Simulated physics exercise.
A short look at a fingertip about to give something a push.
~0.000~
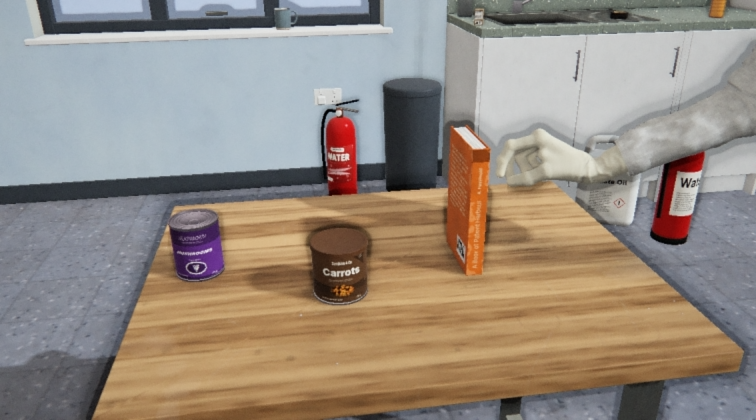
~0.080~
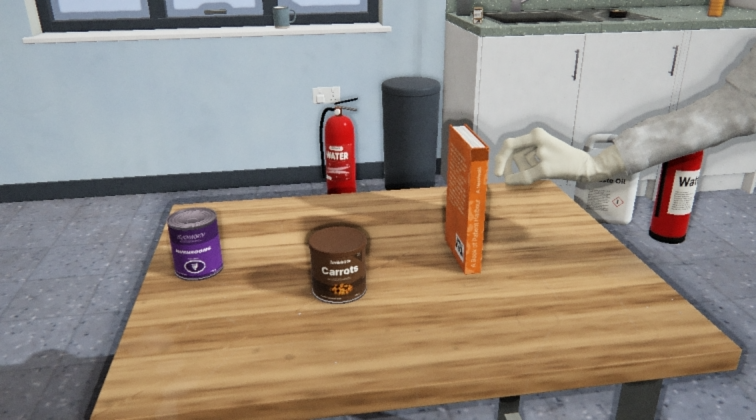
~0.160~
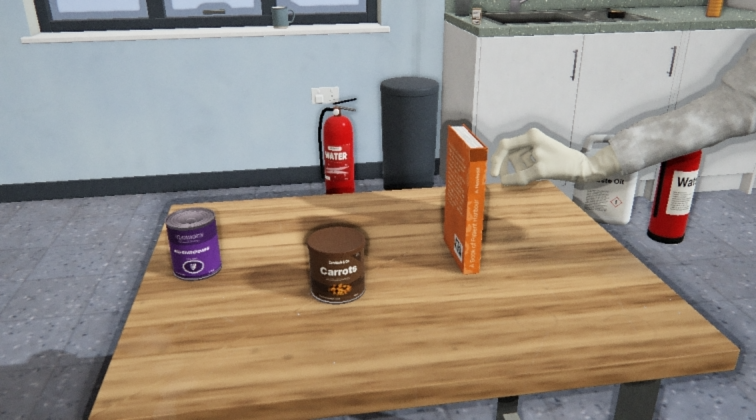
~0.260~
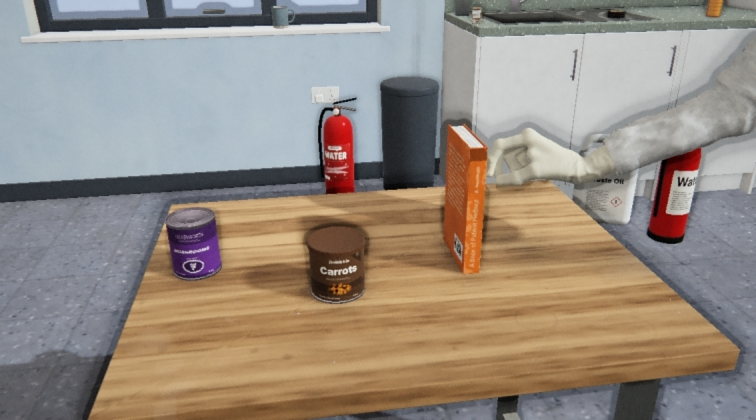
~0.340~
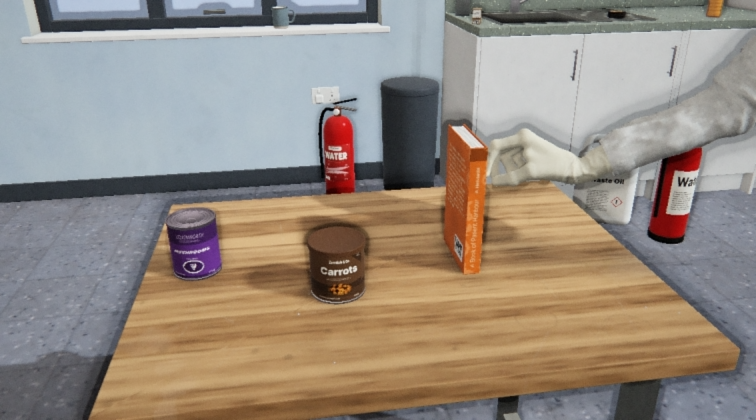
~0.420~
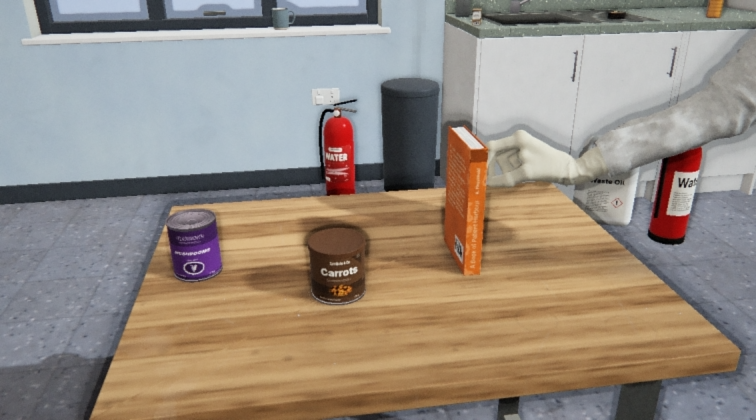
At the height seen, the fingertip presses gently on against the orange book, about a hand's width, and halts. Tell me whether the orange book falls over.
The orange book topples.
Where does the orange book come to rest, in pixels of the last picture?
At about (389, 246).
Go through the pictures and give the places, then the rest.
Orange book (466, 200), in the first frame.
Orange book (465, 198), in the second frame.
Orange book (464, 199), in the third frame.
Orange book (464, 198), in the fourth frame.
Orange book (464, 198), in the fifth frame.
Orange book (464, 199), in the sixth frame.
After 1.22 s, orange book tipped 66° from how it was near (401, 228).
After 1.82 s, orange book on its side near (397, 226).
At rest (3.2 s), tipped over on the table, orange book. Seen from the same camera at the end, orange book near (389, 246).
